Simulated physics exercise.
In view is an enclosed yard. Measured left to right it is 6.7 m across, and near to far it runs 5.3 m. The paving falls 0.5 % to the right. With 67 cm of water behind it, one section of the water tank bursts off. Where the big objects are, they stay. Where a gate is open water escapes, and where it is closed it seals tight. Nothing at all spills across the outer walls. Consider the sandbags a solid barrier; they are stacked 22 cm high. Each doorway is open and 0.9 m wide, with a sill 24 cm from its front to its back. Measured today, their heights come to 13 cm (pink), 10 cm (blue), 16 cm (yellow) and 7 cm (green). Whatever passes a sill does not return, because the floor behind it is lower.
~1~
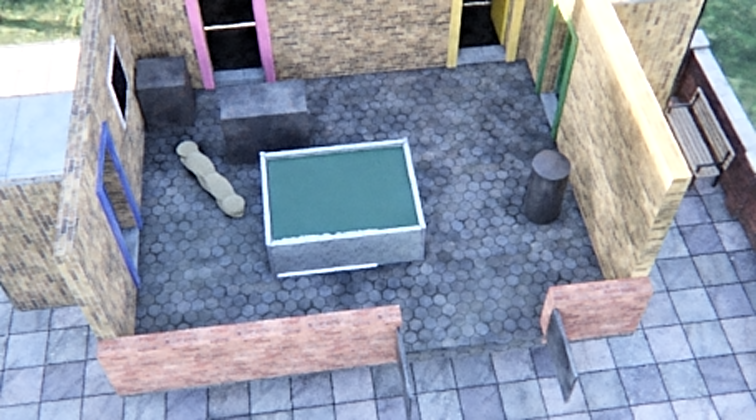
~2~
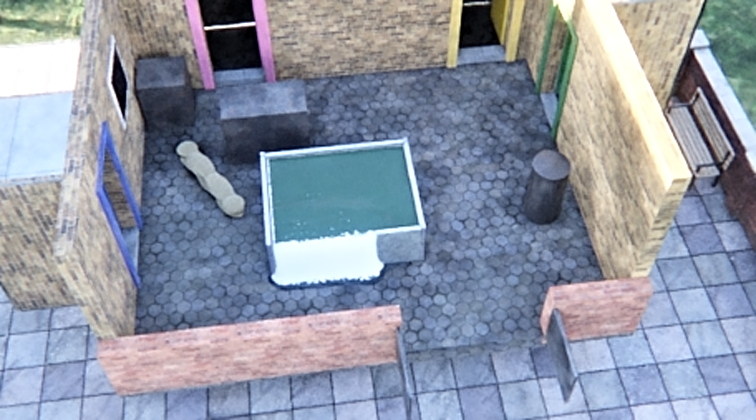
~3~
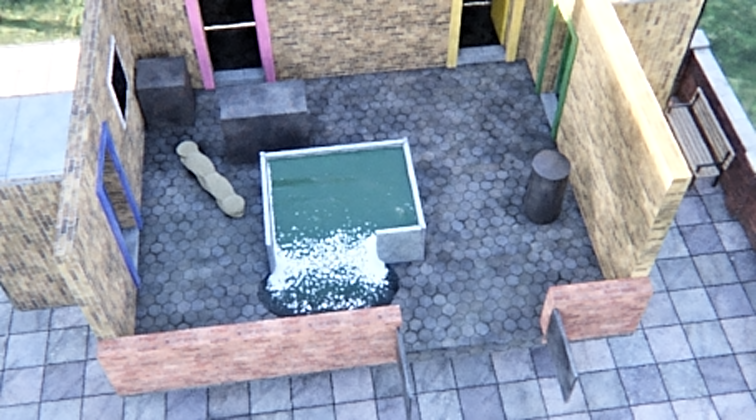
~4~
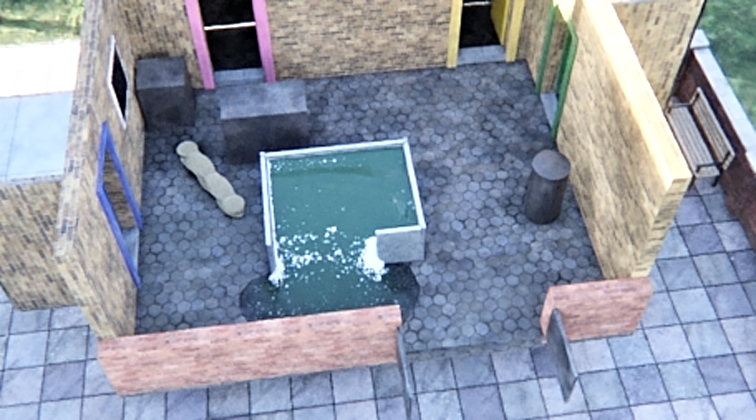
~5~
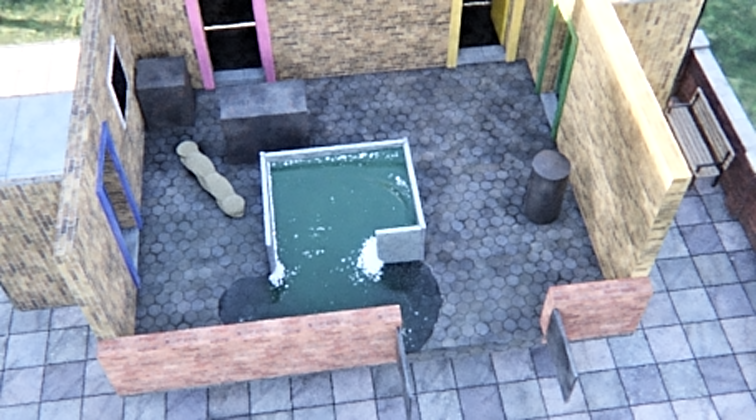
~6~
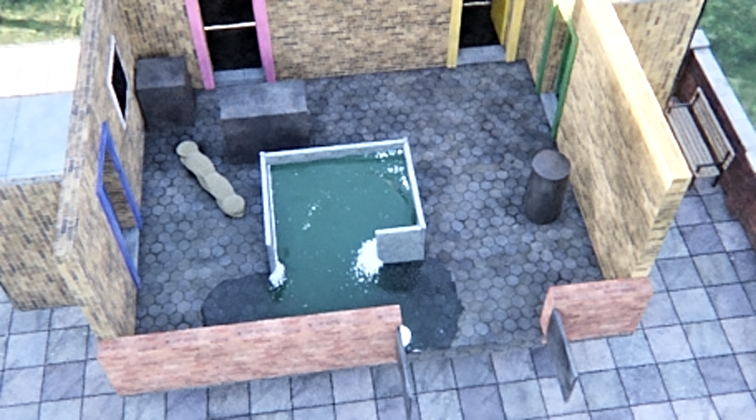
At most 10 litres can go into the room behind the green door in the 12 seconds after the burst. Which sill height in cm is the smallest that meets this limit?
A height of roughly 7 cm.
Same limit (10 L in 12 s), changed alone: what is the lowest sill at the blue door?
For the blue door, about 11.0 cm.
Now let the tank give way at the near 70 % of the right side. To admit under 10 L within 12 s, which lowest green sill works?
It should stand roughly 14.0 cm high.
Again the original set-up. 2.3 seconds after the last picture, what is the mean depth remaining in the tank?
The average depth is some 20 cm.
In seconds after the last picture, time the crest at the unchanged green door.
It peaks at about 8.5 s.
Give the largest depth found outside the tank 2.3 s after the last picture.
Max depth: Near 30 cm.
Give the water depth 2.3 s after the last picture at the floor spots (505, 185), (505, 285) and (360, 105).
About 2, 3 and 0 cm.
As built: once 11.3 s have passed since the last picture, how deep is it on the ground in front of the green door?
Depth: Near 6.5 cm.
Then, 0.7 s after the last picture water covers 15 % of the floor, deepest (48 cm) near (320, 334); it has not reached the green door.
Then, 2.3 s after the last picture water covers 45 % of the floor, deepest (30 cm) near (134, 368); it has not reached the green door.
Then, 11.3 s after the last picture water covers 95 % of the floor, deepest (10 cm) near (561, 159); 6 cm at the green door, 10 litres in over its 7 cm sill.
At the green door as built, the water peaked near 10 cm, 8.5 s after the last picture.
Run again over the same 12 s with other heights there, 13 litres in over 6.5 cm, 7 litres over 7.5 cm. The limit of 10 litres is kept from about 7 cm up.
